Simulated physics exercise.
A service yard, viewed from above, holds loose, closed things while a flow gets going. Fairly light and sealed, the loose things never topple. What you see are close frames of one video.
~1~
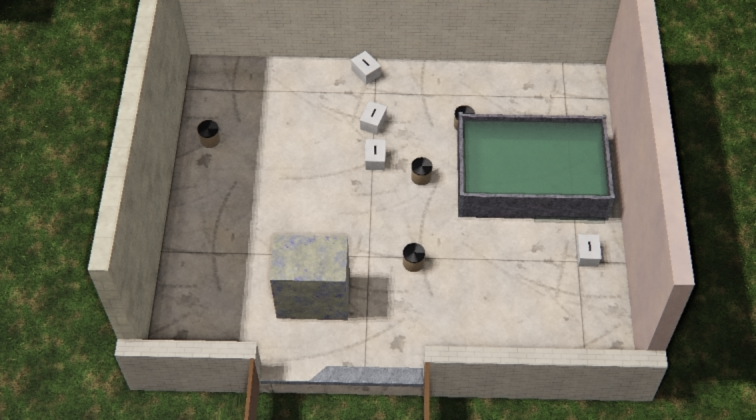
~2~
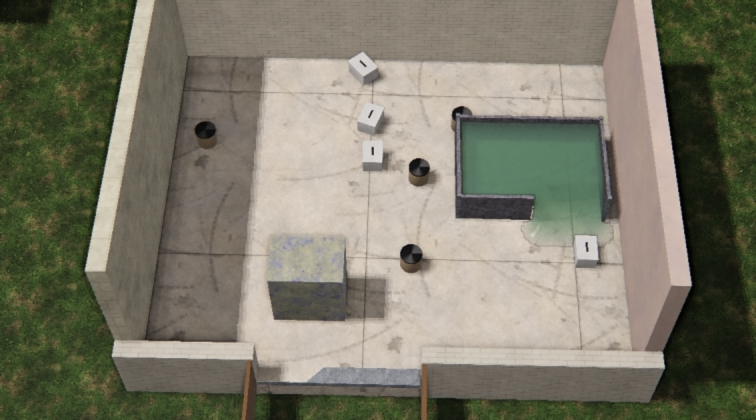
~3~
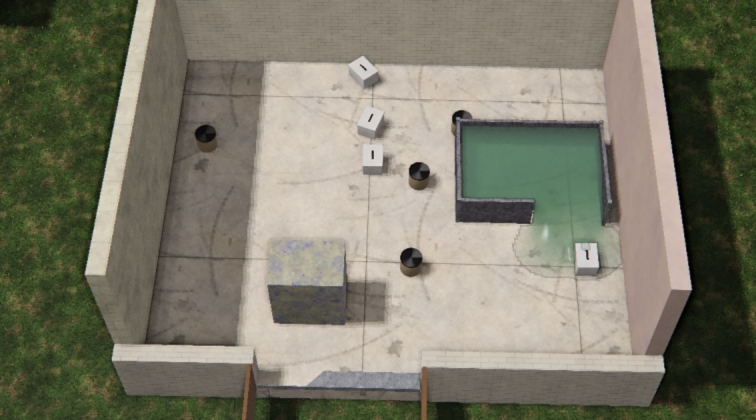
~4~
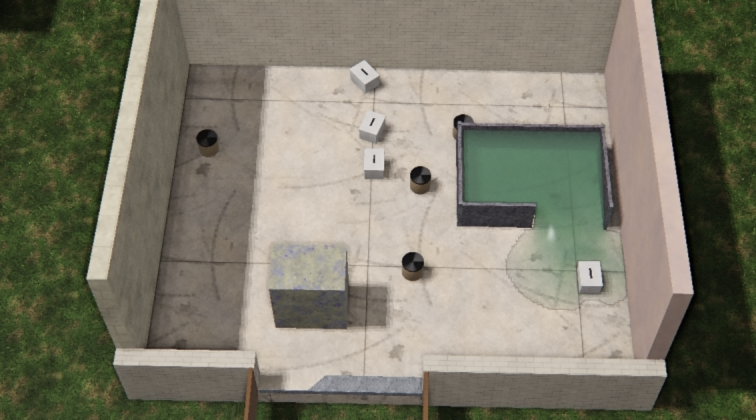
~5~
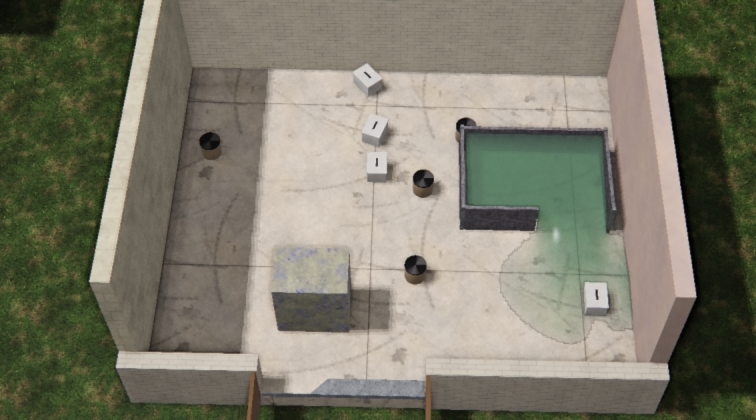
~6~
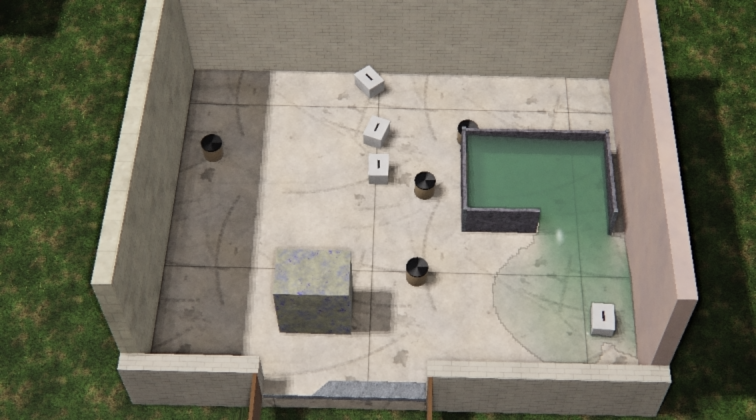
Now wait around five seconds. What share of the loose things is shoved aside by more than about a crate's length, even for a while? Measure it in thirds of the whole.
The share is under a third of the whole.
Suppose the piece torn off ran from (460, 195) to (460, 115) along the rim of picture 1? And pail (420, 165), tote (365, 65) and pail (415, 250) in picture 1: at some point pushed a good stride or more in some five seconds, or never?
First beyond that mark, then under that mark, then under that mark.
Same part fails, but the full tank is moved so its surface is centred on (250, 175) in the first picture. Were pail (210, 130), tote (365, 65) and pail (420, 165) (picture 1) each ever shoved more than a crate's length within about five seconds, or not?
Object by object, in turn: Lingered near its place, lingered near its place, lingered near its place.
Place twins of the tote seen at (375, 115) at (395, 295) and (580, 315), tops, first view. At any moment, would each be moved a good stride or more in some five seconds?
In sequence: Travels that far, travels that far.
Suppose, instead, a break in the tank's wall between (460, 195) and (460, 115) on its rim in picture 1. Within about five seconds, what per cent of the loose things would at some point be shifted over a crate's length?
It comes out at roughly 50 per cent.
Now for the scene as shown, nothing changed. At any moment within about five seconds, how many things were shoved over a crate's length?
The total is 2.
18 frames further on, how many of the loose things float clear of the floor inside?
Count: 0.
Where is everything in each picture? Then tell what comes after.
The first picture shows a tote at (590, 246) rests on the ground; a tote at (375, 150) rests on the ground; 0 of 8 have shifted.
The second picture shows a tote at (587, 247) rests on the ground; a tote at (372, 151) rests on the ground; 0 of 8 have shifted.
The third picture shows a tote at (587, 255) rests on the ground, close to its start; a tote at (373, 155) rests on the ground; 1 of 8 have shifted.
The fourth picture shows a tote at (590, 273), on the bottom, a stride from its start; a tote at (374, 159) rests on the ground; 1 of 8 have shifted.
The fifth picture shows a tote at (597, 295) rests on the ground, a stride from its start; a tote at (377, 162) rests on the ground; 1 of 8 have shifted.
The sixth picture shows a tote at (603, 316) rests on the ground, a stride from its start; a tote at (378, 164), on the bottom; 1 of 8 have shifted.
A moment on, 1 of 8 are well off their spots; 0 afloat.
Next, 1 of 8 are well off their spots; 1 afloat.
Later, 1 of 8 are well off their spots; 0 afloat.
In the end, 2 of 8 are well off their spots, and 2 have been at some point; 0 afloat.
